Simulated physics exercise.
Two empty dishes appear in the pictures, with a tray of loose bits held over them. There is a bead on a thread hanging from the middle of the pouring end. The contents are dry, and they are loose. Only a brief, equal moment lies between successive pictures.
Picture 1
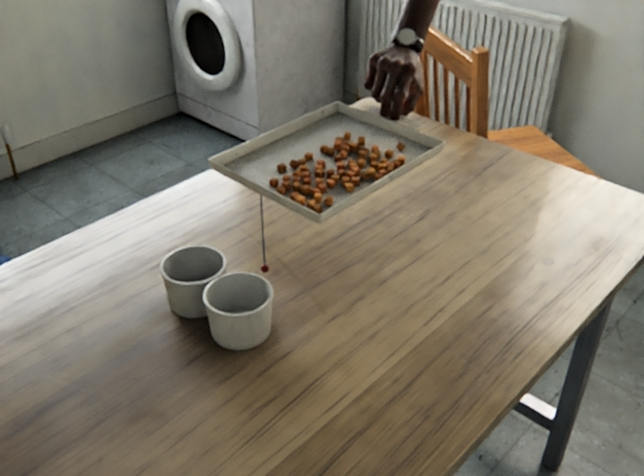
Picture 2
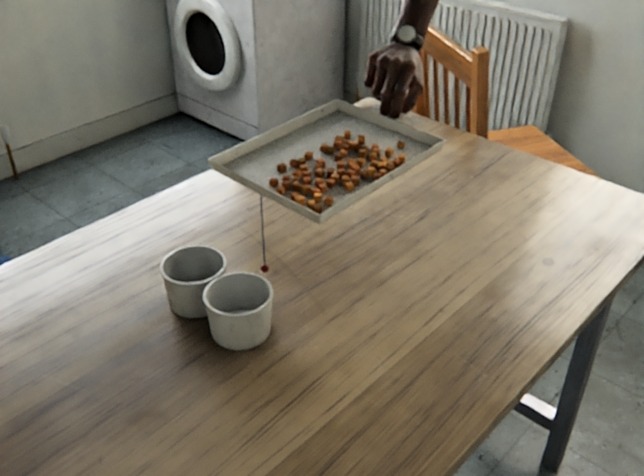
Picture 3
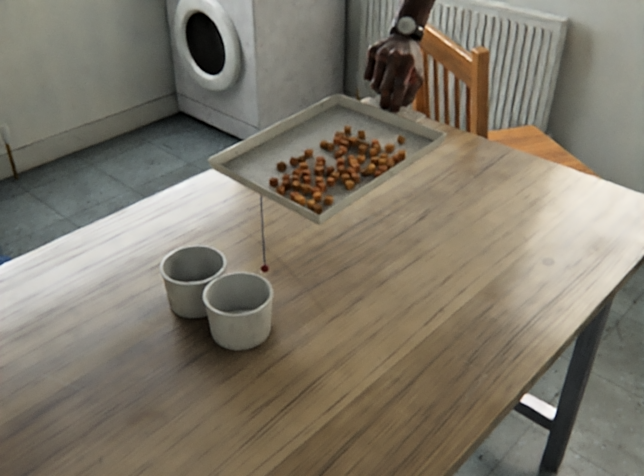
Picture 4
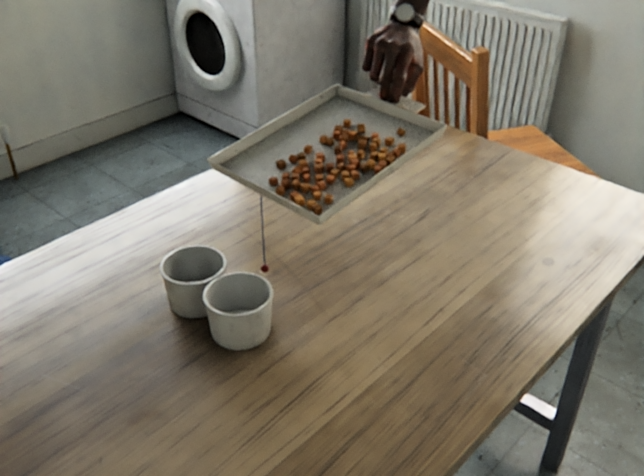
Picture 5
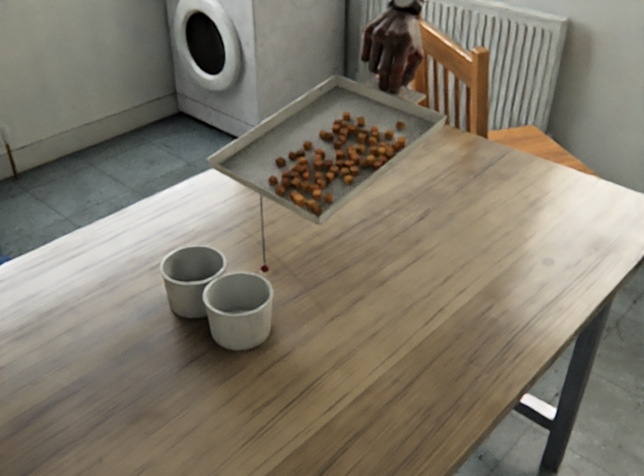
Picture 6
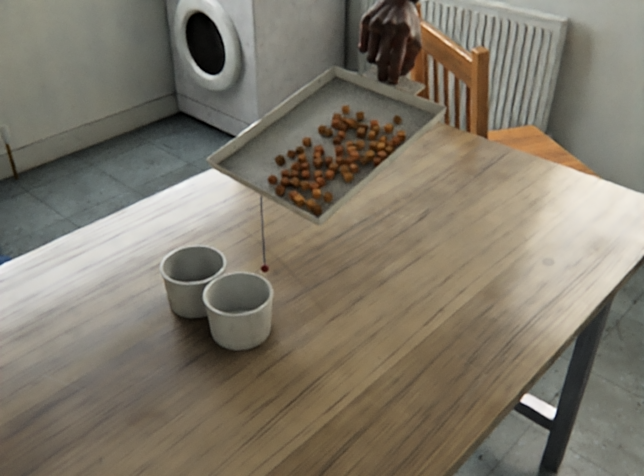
A hand slowly raises the far end of a tray of loose brown cubes.
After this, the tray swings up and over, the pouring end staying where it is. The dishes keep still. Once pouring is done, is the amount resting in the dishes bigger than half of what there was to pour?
Caught: Below half.
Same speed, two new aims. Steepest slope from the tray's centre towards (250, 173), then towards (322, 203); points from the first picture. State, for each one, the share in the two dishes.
Roughly 50 percent, then 0 percent.
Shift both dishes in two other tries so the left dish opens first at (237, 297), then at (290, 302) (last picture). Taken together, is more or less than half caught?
In the first position past half, in the second shy of half.
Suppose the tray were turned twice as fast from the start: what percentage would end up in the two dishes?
Something like 40 percent, give or take.
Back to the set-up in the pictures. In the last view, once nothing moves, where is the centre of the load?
Somewhere around (261, 354) in the last picture.
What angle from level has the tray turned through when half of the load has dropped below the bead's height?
Roughly 110 degrees from level.
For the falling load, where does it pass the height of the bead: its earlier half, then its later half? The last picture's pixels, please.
At (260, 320) for the first part, then at (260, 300) for the others.
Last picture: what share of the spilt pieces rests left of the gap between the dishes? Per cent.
I'd guess close to 20 %.
Soon, tray tipped steeply; all on the tray.
A while on, tray tipped right over; nearly all on the tray; a stray few in the air.
Towards the end, tray tipped past a quarter turn; about a quarter in the right dish; about two thirds outside both.
Finally, tray tipped past a quarter turn; about a quarter in the right dish; none in the left dish; about two thirds outside both.
